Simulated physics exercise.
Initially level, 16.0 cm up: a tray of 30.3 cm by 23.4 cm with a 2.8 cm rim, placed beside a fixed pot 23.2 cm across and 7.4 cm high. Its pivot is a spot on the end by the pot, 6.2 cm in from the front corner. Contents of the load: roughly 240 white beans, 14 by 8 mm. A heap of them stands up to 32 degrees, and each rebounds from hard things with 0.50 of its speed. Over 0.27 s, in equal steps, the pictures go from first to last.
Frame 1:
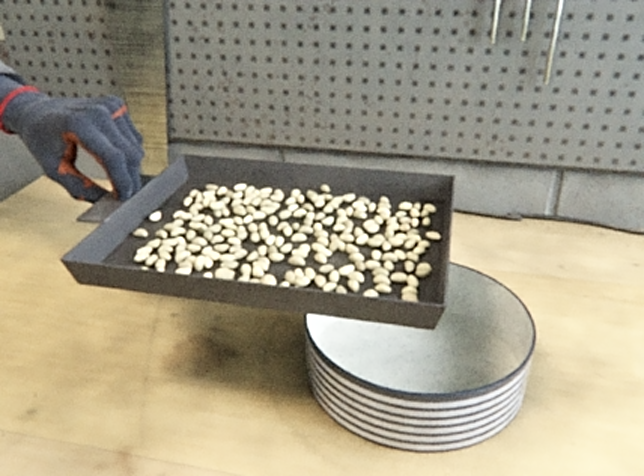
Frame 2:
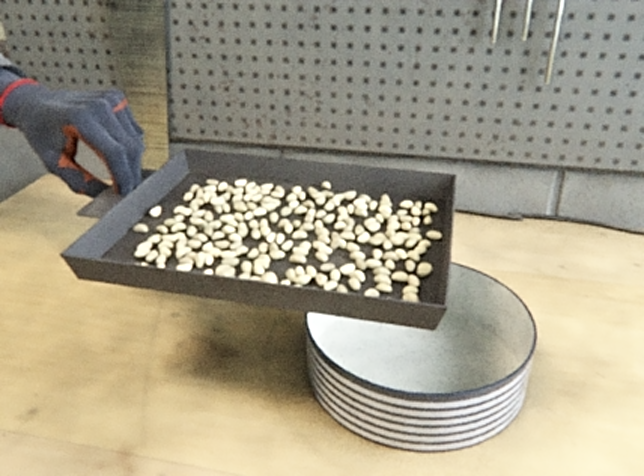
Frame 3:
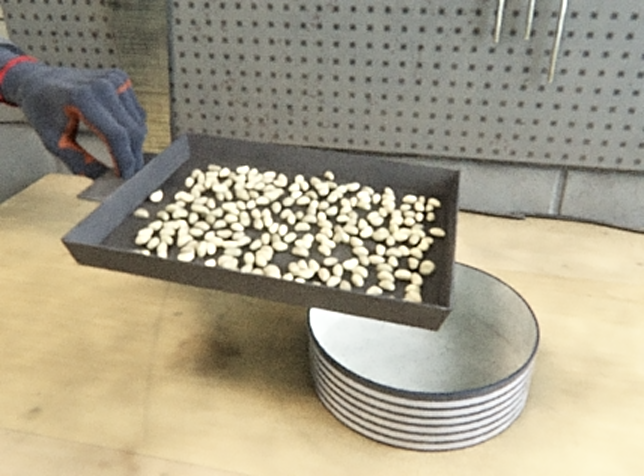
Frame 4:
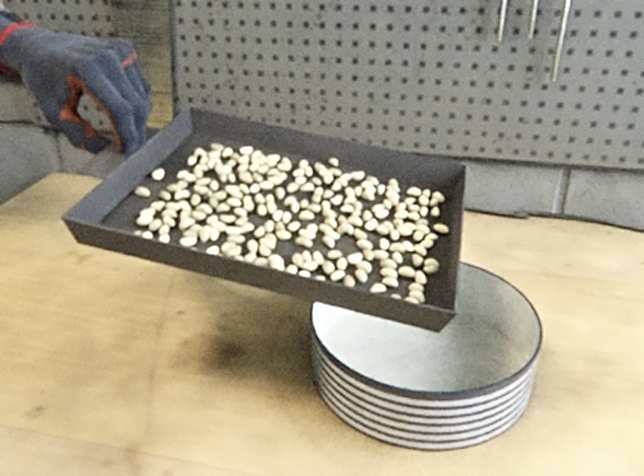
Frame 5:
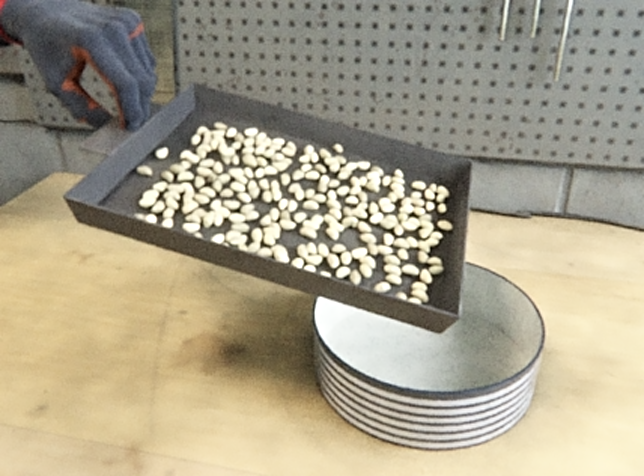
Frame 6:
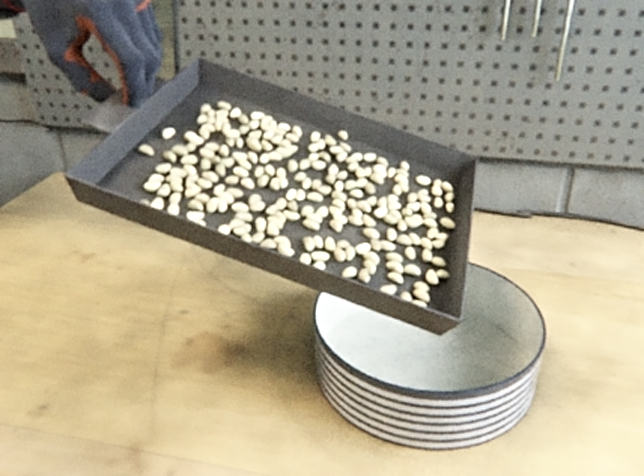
On a wooden workbench, a gloved hand at the left raised that end of a dark tray of pale beans, tilting it steadily down to the right above a round striped pot, the beans staying spread out.
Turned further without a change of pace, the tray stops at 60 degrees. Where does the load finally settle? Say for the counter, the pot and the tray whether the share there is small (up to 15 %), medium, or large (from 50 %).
Counter: Medium. Pot: Small. Tray: Large.
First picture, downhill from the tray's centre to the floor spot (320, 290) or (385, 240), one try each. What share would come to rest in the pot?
Estimate: Some 0 % and some 20 % respectively.
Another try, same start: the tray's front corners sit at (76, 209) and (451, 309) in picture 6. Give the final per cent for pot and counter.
Final per cent - pot 0, counter 20.
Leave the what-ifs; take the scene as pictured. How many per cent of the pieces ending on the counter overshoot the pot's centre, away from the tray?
Some 90 per cent.
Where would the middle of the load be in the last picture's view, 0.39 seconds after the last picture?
Around (423, 233).
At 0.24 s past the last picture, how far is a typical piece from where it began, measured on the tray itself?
By then it sits near 4 cm from where it began.
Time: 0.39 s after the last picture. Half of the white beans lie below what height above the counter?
Roughly 20 centimetres, give or take.
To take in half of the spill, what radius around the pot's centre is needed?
Distance: Roughly 22 cm.
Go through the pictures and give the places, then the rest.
In the first picture, tray tilt 0 degrees, front corners at (72, 256) and (437, 300); middle of the pieces at (299, 237); pot at (418, 314).
In the second picture, tray tilt 1 degrees, front corners at (72, 251) and (438, 301); middle of the pieces at (299, 235).
In the third picture, tray tilt 4 degrees, front corners at (73, 236) and (442, 302), lowest corner right front; middle of the pieces at (302, 227).
In the fourth picture, tray tilt 9 degrees, front corners at (74, 215) and (447, 305), lowest corner right front; middle of the pieces at (306, 215).
In the fifth picture, tray tilt 14 degrees, front corners at (76, 194) and (452, 308), lowest corner right front; middle of the pieces at (311, 205).
In the sixth picture, tray tilt 19 degrees, front corners at (77, 173) and (454, 312), lowest corner right front; middle of the pieces at (301, 196); pot at (427, 312).
Then, 0.24 s after the last picture, tilt 40 degrees; the tray holds 100 %, the pot 0 %.
Then, 0.39 s after the last picture, tilt 53 degrees; the tray holds 100 %, the pot 0 %.
Then, 0.67 s after the last picture, tilt 60 degrees; the tray holds 70 %, the pot 0 %.
In the end, counter 35 %, pot 5 %, tray 60 %.
